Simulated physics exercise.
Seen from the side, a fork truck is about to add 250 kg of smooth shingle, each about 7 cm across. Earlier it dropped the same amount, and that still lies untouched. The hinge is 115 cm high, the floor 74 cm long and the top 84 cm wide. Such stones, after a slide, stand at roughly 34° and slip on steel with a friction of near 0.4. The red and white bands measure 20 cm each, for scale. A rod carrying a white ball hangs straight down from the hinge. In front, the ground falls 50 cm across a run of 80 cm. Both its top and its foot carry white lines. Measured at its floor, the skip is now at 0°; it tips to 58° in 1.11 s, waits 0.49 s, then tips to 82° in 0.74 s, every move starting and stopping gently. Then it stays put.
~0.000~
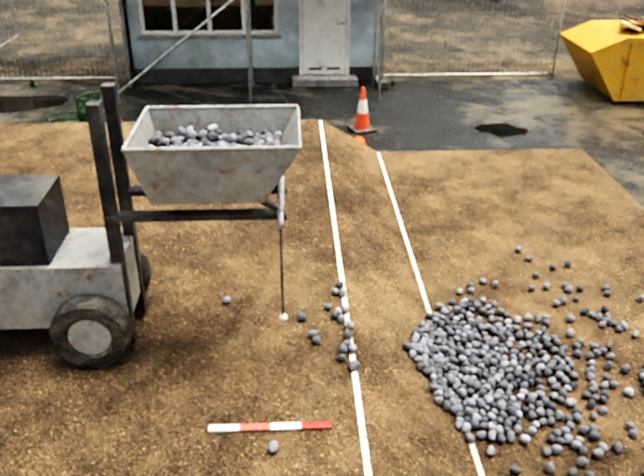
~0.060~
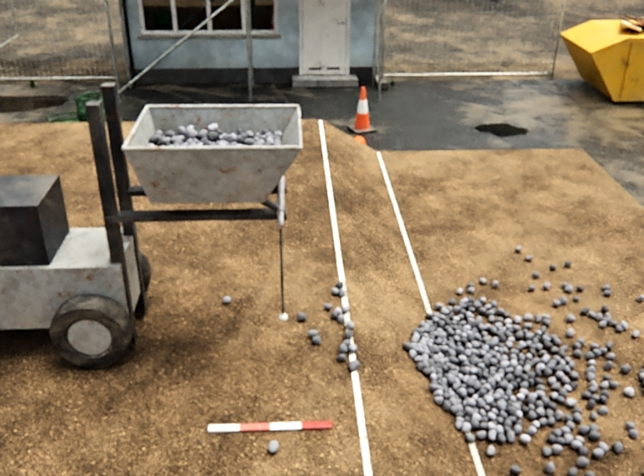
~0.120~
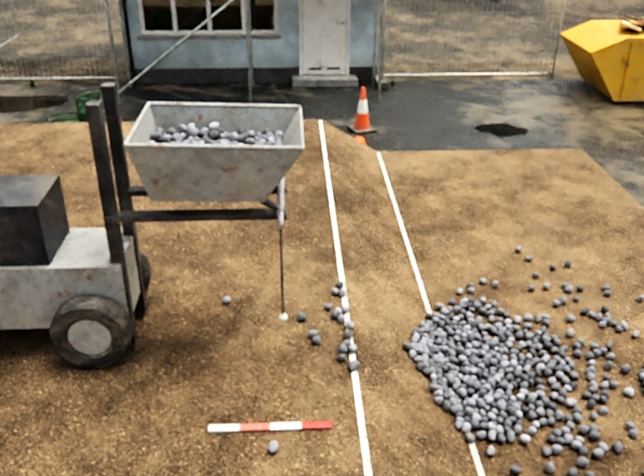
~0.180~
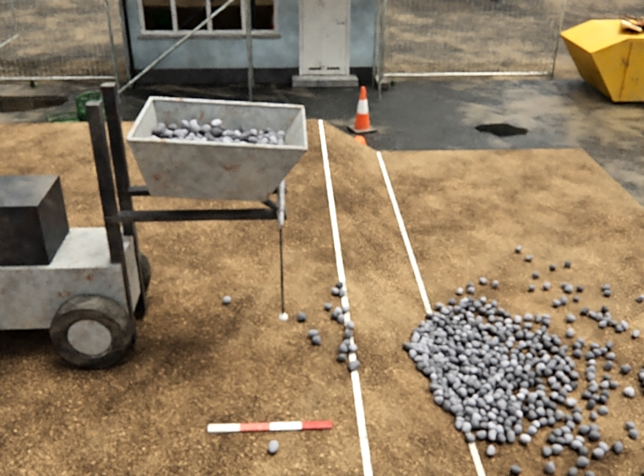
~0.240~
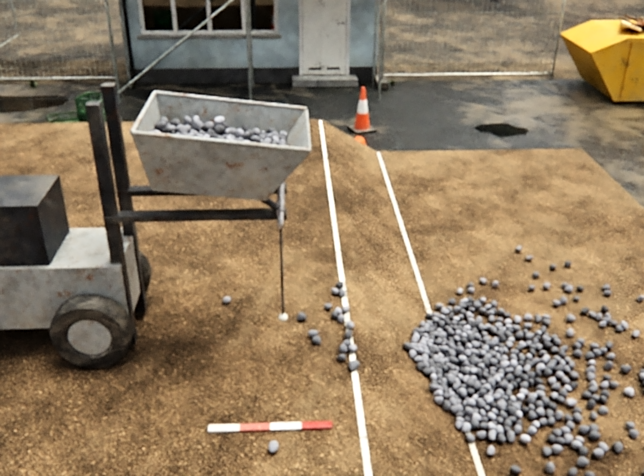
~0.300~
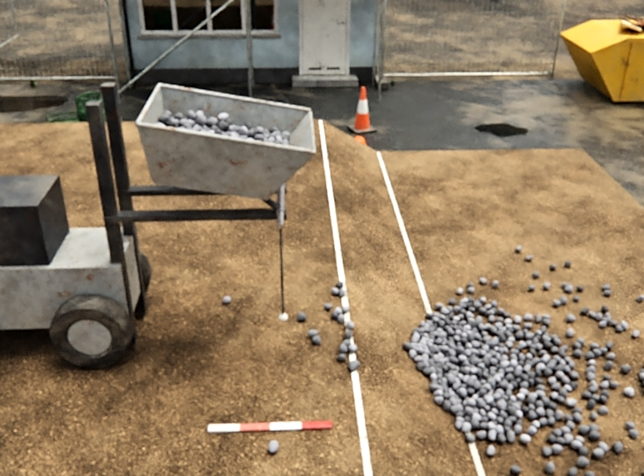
In a fenced yard, a fork truck slowly tilts a raised skip of grey stones rightward.
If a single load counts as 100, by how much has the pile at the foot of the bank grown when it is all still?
I would say it has grown by roughly 63 out of 100.
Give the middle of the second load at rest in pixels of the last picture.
In the last view, about pixel (455, 360).
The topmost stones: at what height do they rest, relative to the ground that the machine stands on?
The top ends up some 6 cm above the ground.
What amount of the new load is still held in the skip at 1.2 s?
Close to 95 in a hundred is still held.
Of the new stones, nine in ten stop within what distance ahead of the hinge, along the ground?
Roughly 180 centimetres.
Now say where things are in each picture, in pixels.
The skip is at 0°, its lip at (301, 148); the top of the load is at (230, 137). The earlier load is highest near (326, 340), 4 cm above ground level, 16 % on the top or the slope, 82 % at the foot of the bank, in the first picture.
The skip is at 0°, its lip at (301, 148); the top of the load is at (216, 137); the stones move at 0.2 m/s on average, in the second picture.
The skip is at 2°, its lip at (303, 148); the top of the load is at (218, 135); the stones move at 0.3 m/s on average, in the third picture.
Lip at (306, 149), floor tilted 4°, highest stones at (201, 131); the stones move at 0.4 m/s on average, in the fourth picture.
The skip is at 7°, its lip at (310, 151); the top of the load is at (185, 124); the stones move at 0.5 m/s on average, in the fifth picture.
Lip at (315, 153), floor tilted 10°, highest stones at (178, 120); the stones move at 0.6 m/s on average, in the sixth picture.
After 0.8 s the floor is at 49°; in per cent of one load, 100 in the skip, 16 on the top or the slope, 82 at the foot of the bank; the foremost stones are past the picture's edge.
After 1.2 s the floor is at 58°; in per cent of one load, 95 in the skip, 22 on the top or the slope, 82 at the foot of the bank; the foremost stones are past the picture's edge.
After 2.8 s the floor is at 82°; in per cent of one load, 15 in the skip, 70 on the top or the slope, 114 at the foot of the bank; the foremost stones are past the picture's edge.
After 5.2 s the floor is at 82°; in per cent of one load, 0 in the skip, 53 on the top or the slope, 145 at the foot of the bank; the foremost stones are past the picture's edge. Net gain at the foot of the bank, 63.
